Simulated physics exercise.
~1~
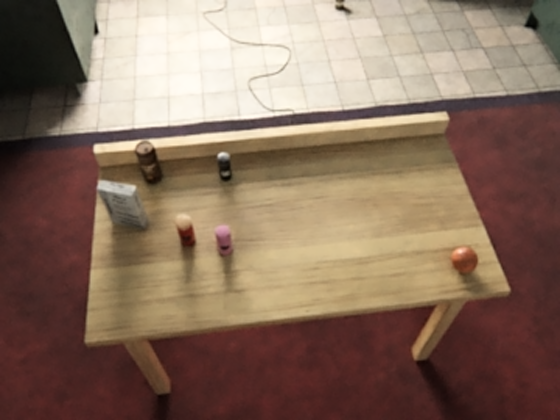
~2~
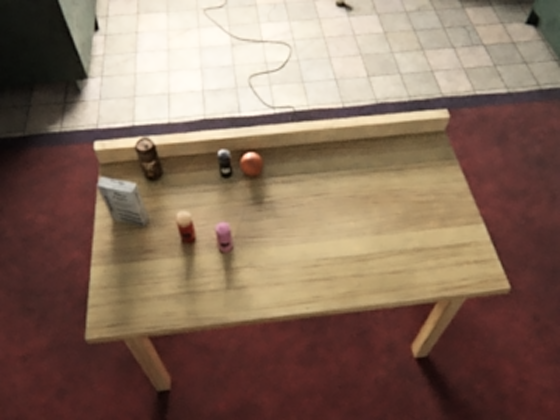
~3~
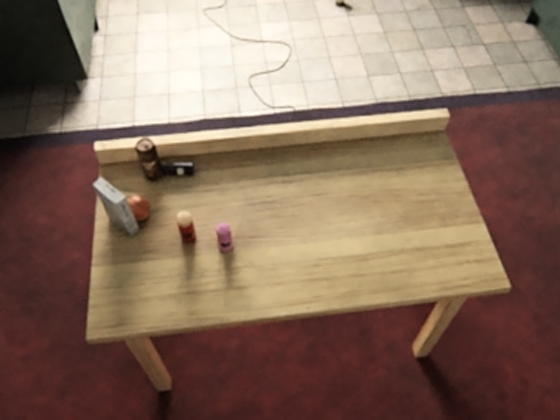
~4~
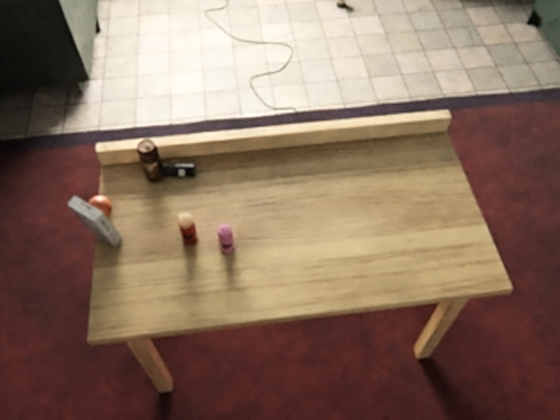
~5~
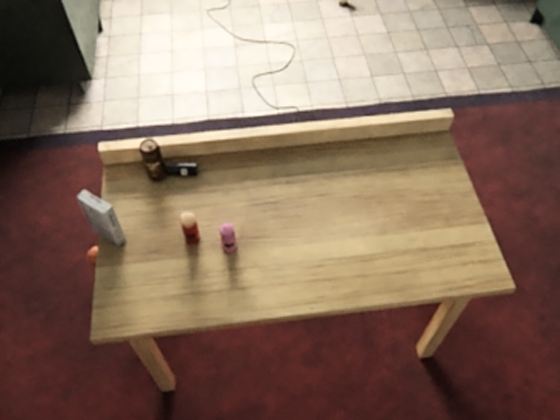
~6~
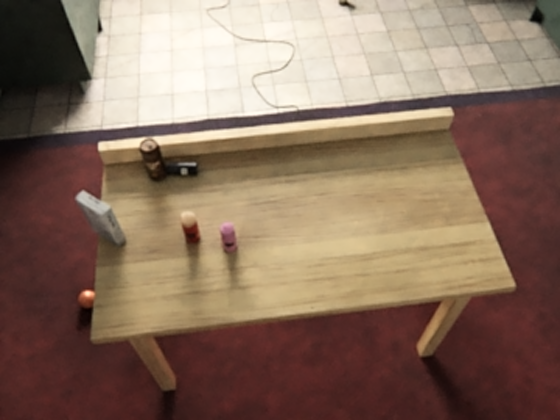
The clip opens on a wooden table with a raised strip along its far side, where a white packet, a brown can and red, black and pink shakers stand, with an orange ball near the right end. The ball rolls left across the top to the far strip, close beside the black shaker. The shaker topples onto its side near the brown can as the ball carries on to the white packet. The packet shifts toward the left edge but stays upright. The ball slips past that edge and drops beside the table, leaving the can and other two shakers standing in place.
